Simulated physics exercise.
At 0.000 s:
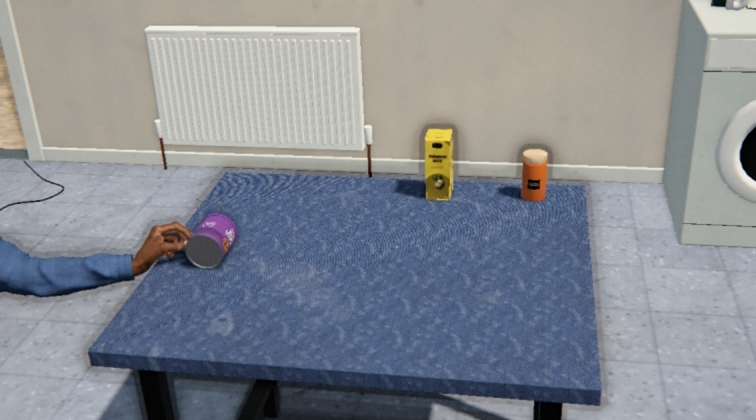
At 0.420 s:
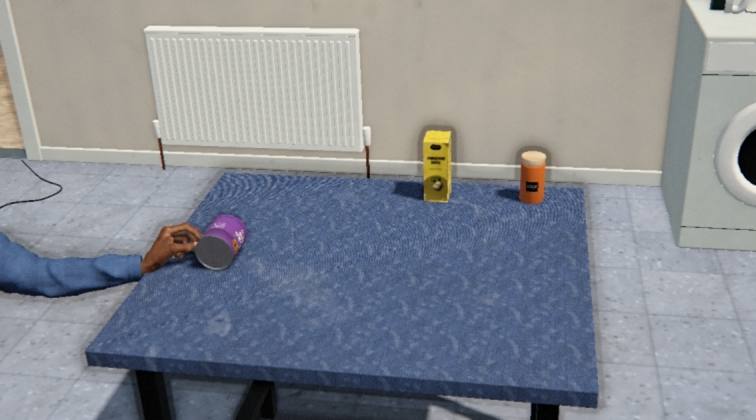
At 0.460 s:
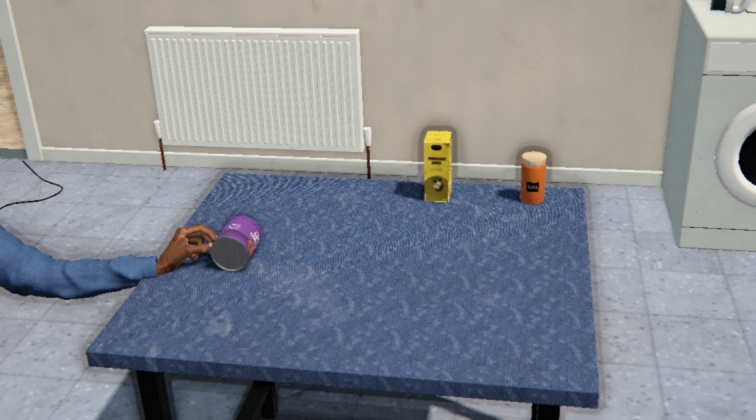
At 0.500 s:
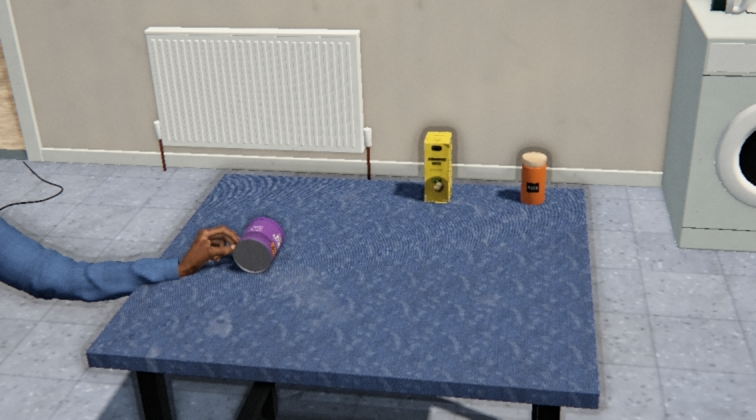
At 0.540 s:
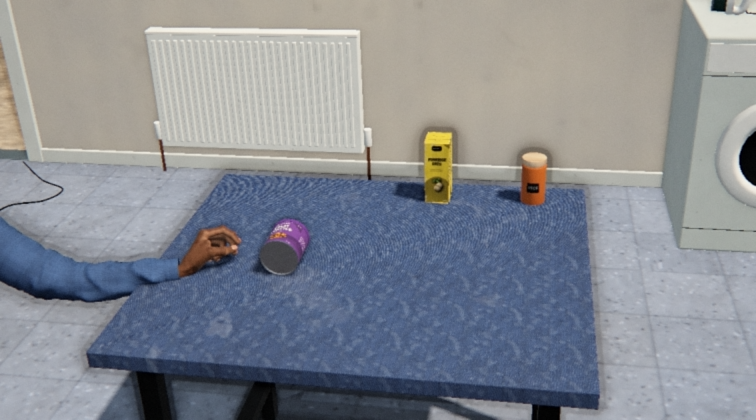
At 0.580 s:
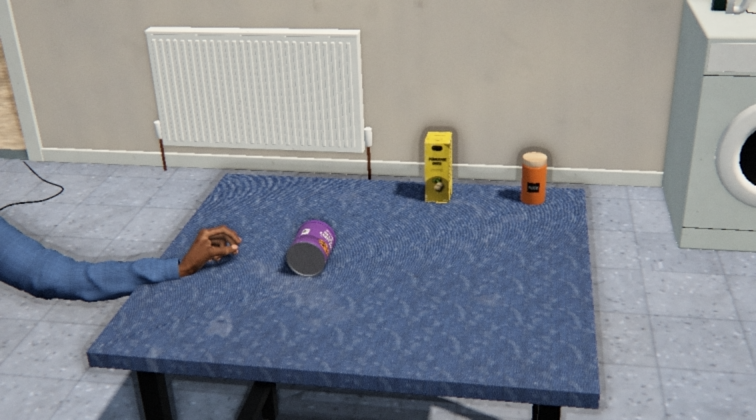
A room with a pale wall, a white radiator and a tiled floor is seen from slightly above, the view staying almost still. A yellow box and an orange container with a pale lid stand at the back of a blue table, with a washing machine at right. From the left, a blue-sleeved arm pushes a purple tin lying on its side rightward, then the hand stays behind as the tin rolls on.
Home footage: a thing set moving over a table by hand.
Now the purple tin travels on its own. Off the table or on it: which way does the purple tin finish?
Off the table.
Around 0.78 s, purple tin displaced well along near (440, 256).
Around 1.08 s, purple tin now off the table.
Around 1.48 s, things are still on the move.
Finally (1.6 s), off the table, purple tin.
